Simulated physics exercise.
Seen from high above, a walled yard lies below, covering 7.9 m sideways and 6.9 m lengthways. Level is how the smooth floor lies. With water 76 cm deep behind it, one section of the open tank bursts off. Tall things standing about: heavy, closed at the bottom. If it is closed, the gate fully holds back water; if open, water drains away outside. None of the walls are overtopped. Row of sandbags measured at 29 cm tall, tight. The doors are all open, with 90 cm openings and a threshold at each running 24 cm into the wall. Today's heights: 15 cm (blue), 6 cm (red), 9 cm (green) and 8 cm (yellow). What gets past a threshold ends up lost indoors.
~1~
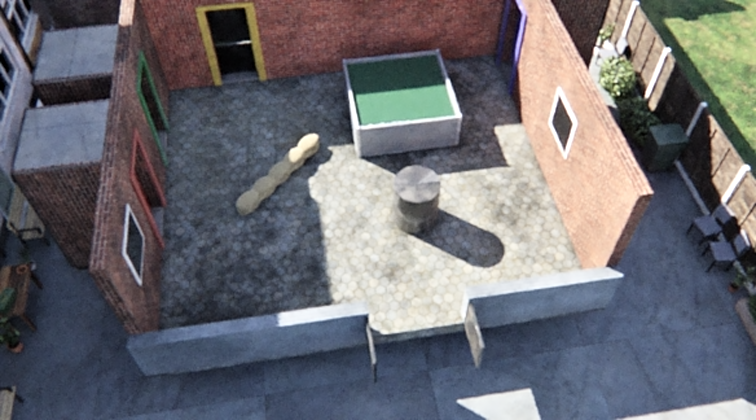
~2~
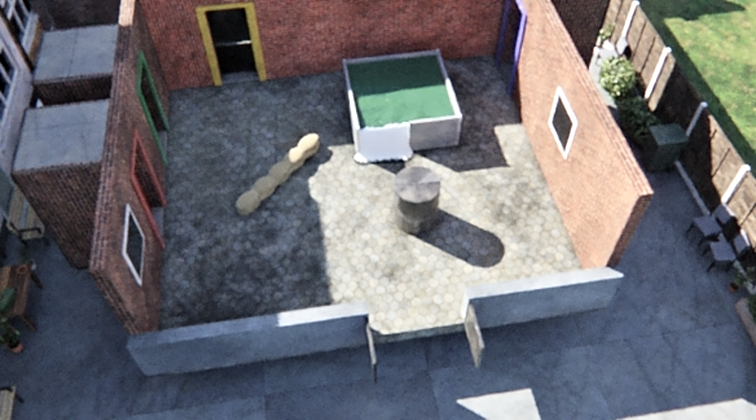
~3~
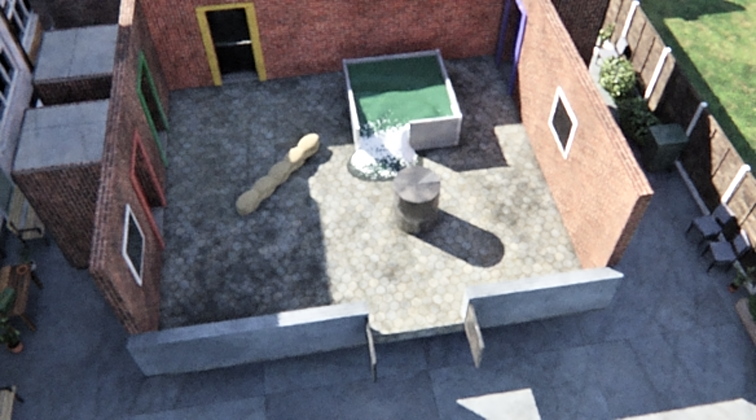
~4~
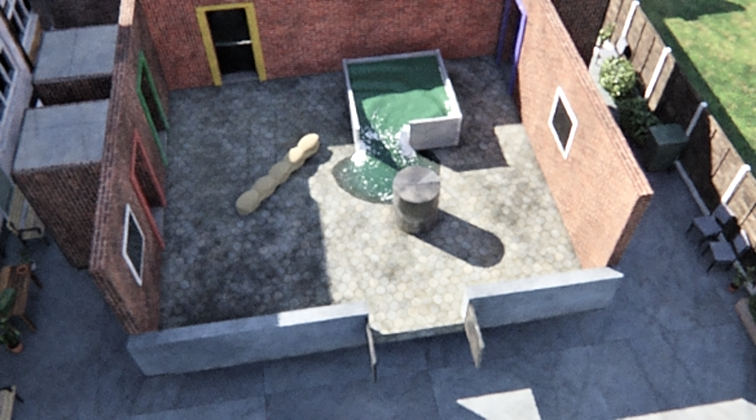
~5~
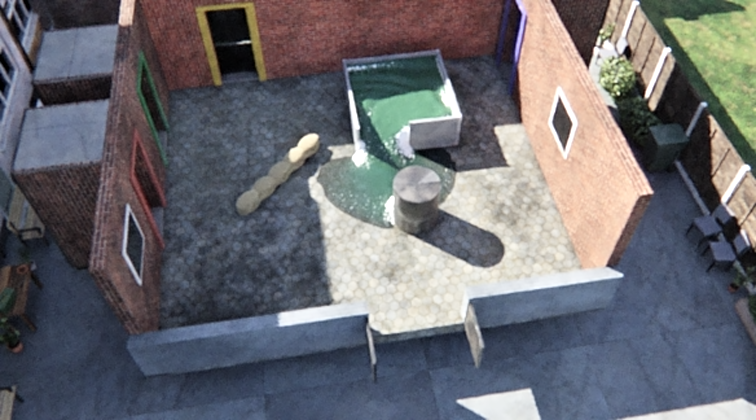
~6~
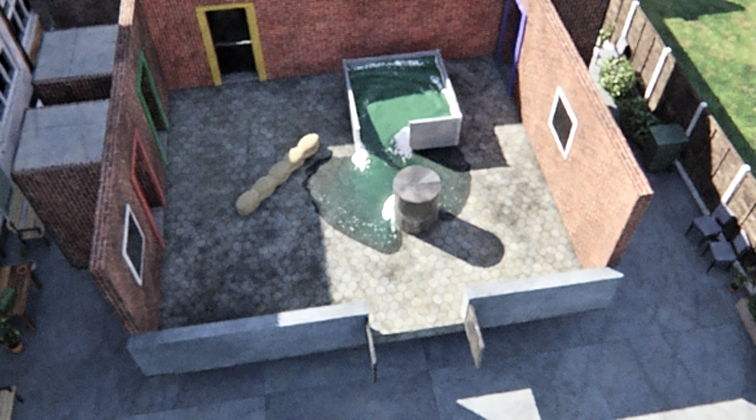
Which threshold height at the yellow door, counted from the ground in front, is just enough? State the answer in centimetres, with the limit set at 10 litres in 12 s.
A height of roughly 7.5 cm is just enough.
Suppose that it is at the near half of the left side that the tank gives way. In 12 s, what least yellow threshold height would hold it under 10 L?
That way, roughly 15 cm.
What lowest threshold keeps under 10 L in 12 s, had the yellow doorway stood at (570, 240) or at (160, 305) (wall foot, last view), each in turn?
Roughly 10.0 cm for the first and 24 cm for the second.
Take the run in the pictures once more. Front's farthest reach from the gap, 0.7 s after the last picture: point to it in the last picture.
Look about (343, 328) in the last picture.
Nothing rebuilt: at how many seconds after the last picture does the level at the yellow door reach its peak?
Peak time: About 6.5 s.
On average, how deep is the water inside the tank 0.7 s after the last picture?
About 53 centimetres.
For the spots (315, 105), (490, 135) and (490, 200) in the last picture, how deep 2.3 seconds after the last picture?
In order: Around 0, 1 and 4 cm.
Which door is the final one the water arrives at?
Final door: Yellow.
Then, 0.7 s after the last picture water covers 25 % of the floor, deepest (45 cm) near (405, 200); it has not reached the yellow door.
Then, 2.3 s after the last picture water covers 50 % of the floor, deepest (44 cm) near (169, 353); it has not reached the yellow door.
Then, 11.3 s after the last picture water covers 95 % of the floor, deepest (10 cm) near (169, 96); 8 cm at the yellow door, 7 litres in over its 8 cm threshold.
At the yellow door as built, the water peaked near 10 cm, 6.5 s after the last picture.
Run again over the same 12 s with other heights there, 17 litres in over 7 cm, 1 litre over 9.5 cm. The limit of 10 litres is kept from about 7.5 cm up.
